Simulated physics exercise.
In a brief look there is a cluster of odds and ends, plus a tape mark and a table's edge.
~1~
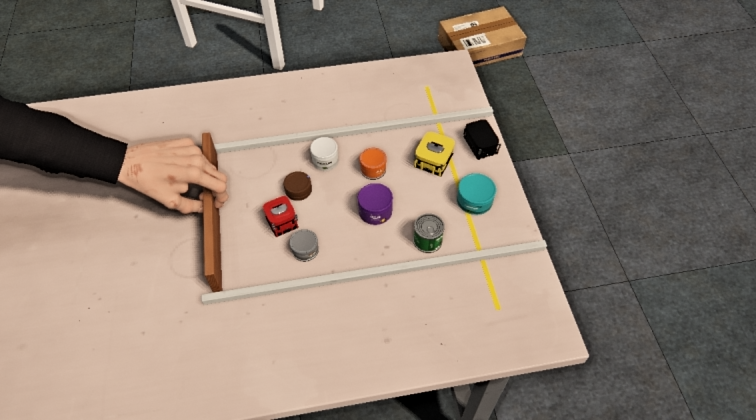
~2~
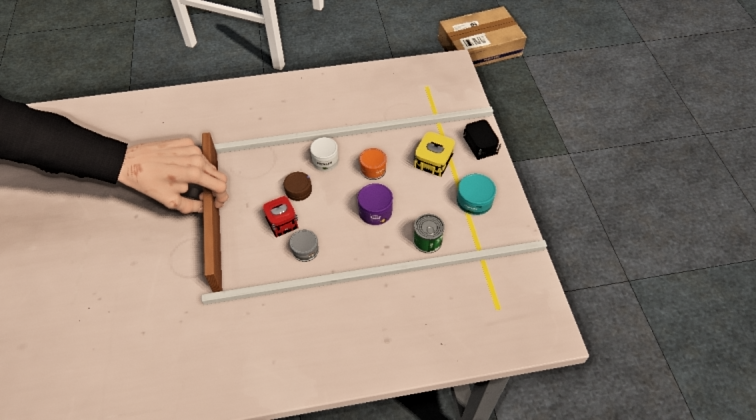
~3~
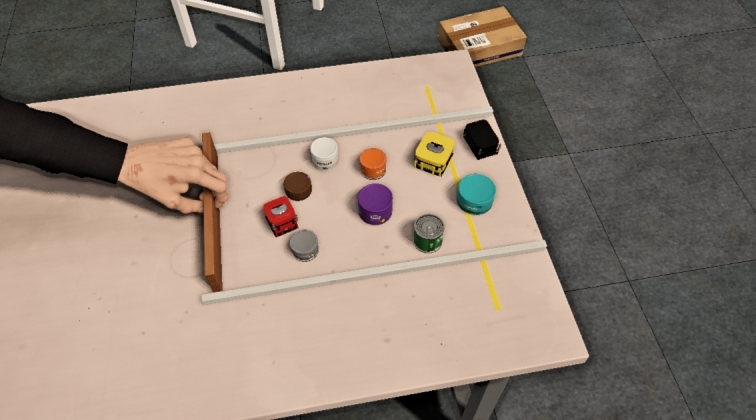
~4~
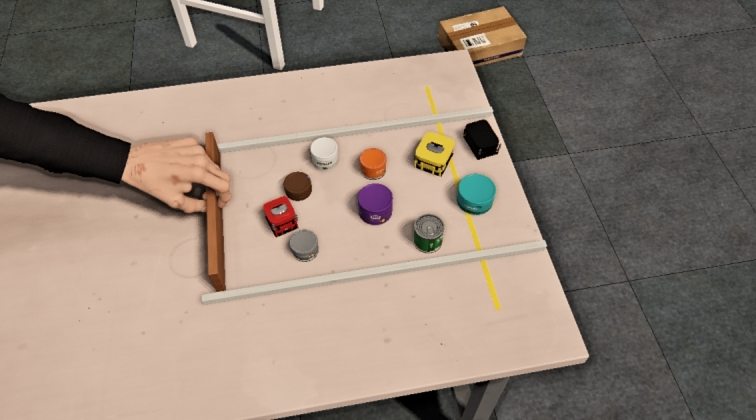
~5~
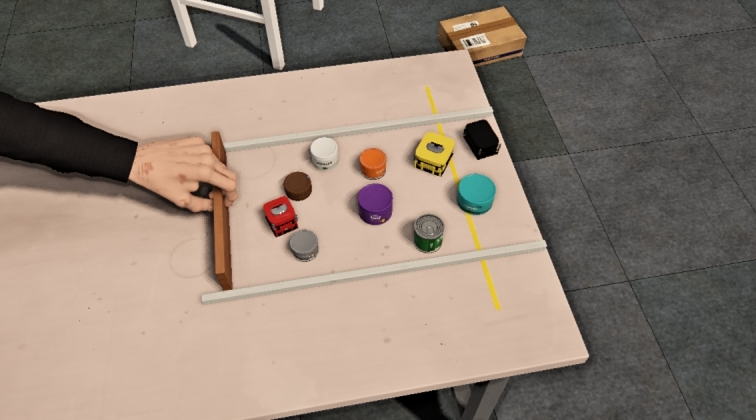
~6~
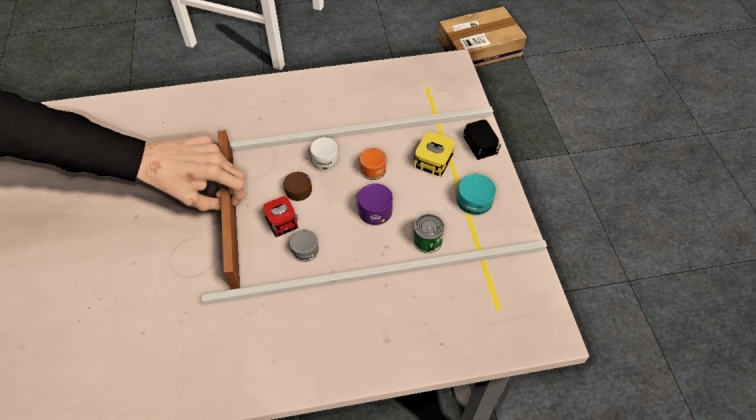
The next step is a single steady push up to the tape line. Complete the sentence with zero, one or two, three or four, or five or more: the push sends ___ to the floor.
The push sends one or two to the floor.
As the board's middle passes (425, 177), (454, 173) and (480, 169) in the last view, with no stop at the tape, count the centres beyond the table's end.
By position: 0 / 2 / 4.
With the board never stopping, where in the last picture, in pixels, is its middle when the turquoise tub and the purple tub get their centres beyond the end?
Approx. (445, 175) / approx. (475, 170) for the other.
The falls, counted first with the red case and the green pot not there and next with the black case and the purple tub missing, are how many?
It would be 1 and 0.
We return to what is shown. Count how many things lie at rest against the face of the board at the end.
Well, it touches 6.
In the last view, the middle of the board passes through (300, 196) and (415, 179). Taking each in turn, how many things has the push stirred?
One spot: 3. Other spot: 9.
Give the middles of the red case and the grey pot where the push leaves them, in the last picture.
The red case settles near (475, 189); as for the grey pot, near (482, 212).
Soon after, none off yet; black case at rest near (481, 140); turquoise tub at rest near (476, 195); yellow case at rest near (435, 154).
In the end, the number that fall off is one or two; gone, turquoise tub and black case.
